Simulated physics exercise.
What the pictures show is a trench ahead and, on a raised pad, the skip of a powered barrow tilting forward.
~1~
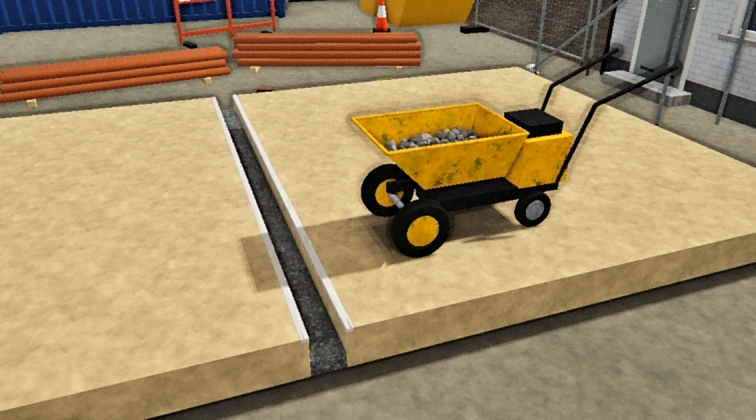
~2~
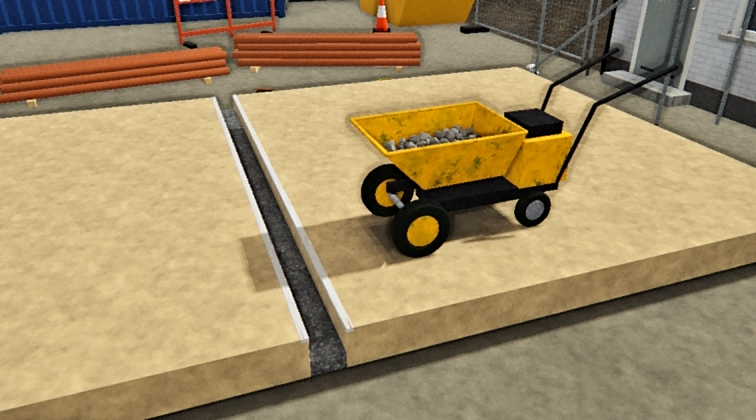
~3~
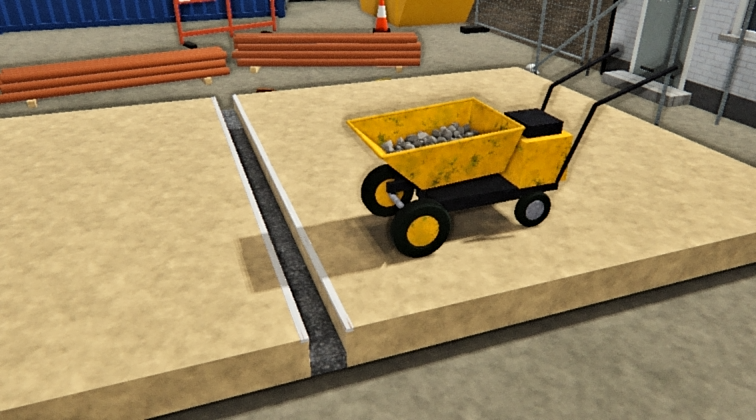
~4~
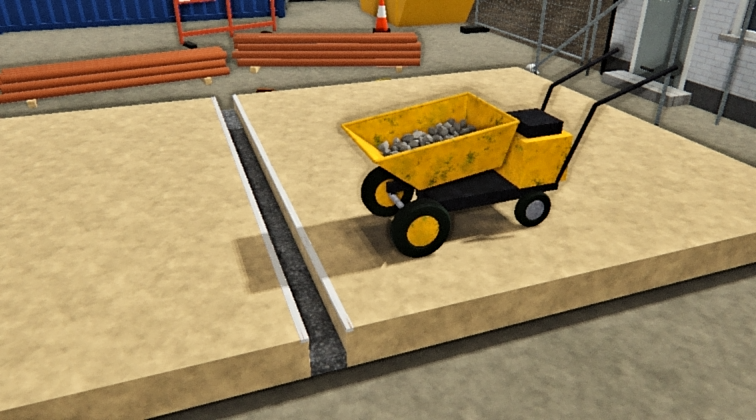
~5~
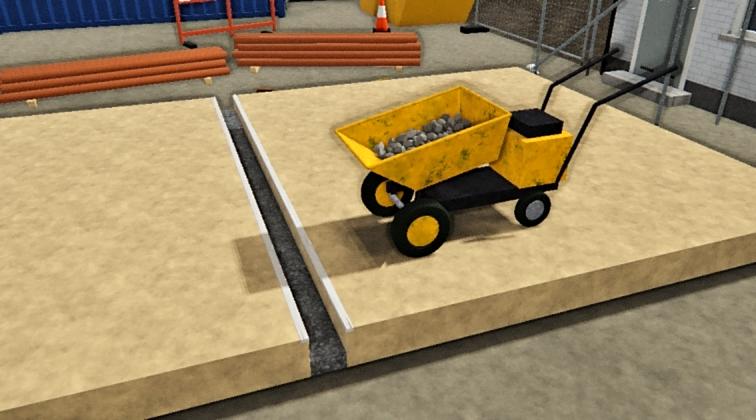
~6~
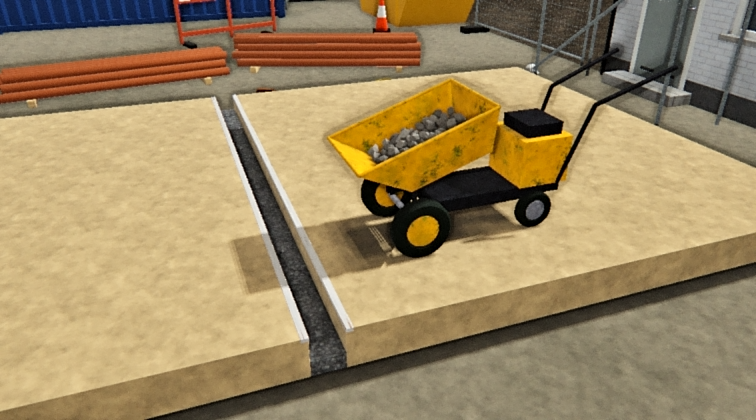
The footage shows a yellow powered barrow loaded with grey broken stones standing on a raised pad beside a narrow trench. The skip is level at first, then tilts gradually forward to the left while the wheels stay still.
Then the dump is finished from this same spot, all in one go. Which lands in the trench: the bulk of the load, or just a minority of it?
Above half.
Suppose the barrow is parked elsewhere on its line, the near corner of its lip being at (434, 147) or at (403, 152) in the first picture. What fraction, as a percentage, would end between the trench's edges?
30 % and 60 %.
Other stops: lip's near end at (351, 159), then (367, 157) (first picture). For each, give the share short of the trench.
In turn, around 0 per cent and 0 per cent.
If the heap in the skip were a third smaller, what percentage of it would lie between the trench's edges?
Close to 80 in a hundred.
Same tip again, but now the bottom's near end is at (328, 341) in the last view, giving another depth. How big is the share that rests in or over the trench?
Estimate: Approx. 40 in a hundred.
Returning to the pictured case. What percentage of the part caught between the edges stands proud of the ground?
Estimate: Near 15 in a hundred.
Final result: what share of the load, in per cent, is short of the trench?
Result: Some 0 % of the load.
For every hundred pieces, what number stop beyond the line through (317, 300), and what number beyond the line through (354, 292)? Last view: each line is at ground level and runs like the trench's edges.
Result, first then second: 50 %, 80 %.
Just after the last frame, skip tipped steeply; every one in the skip.
A moment on, skip tipped right over; roughly half in the skip; about a tenth short of the trench; roughly a third in or heaped over the trench.
Further on, skip tipped right over; roughly a quarter in the skip; just a few short of the trench; roughly two thirds in or heaped over the trench; about a tenth beyond it.
When it is over, skip tipped right over; roughly a quarter in the skip; just a few short of the trench; roughly two thirds in or heaped over the trench; about a tenth beyond it.
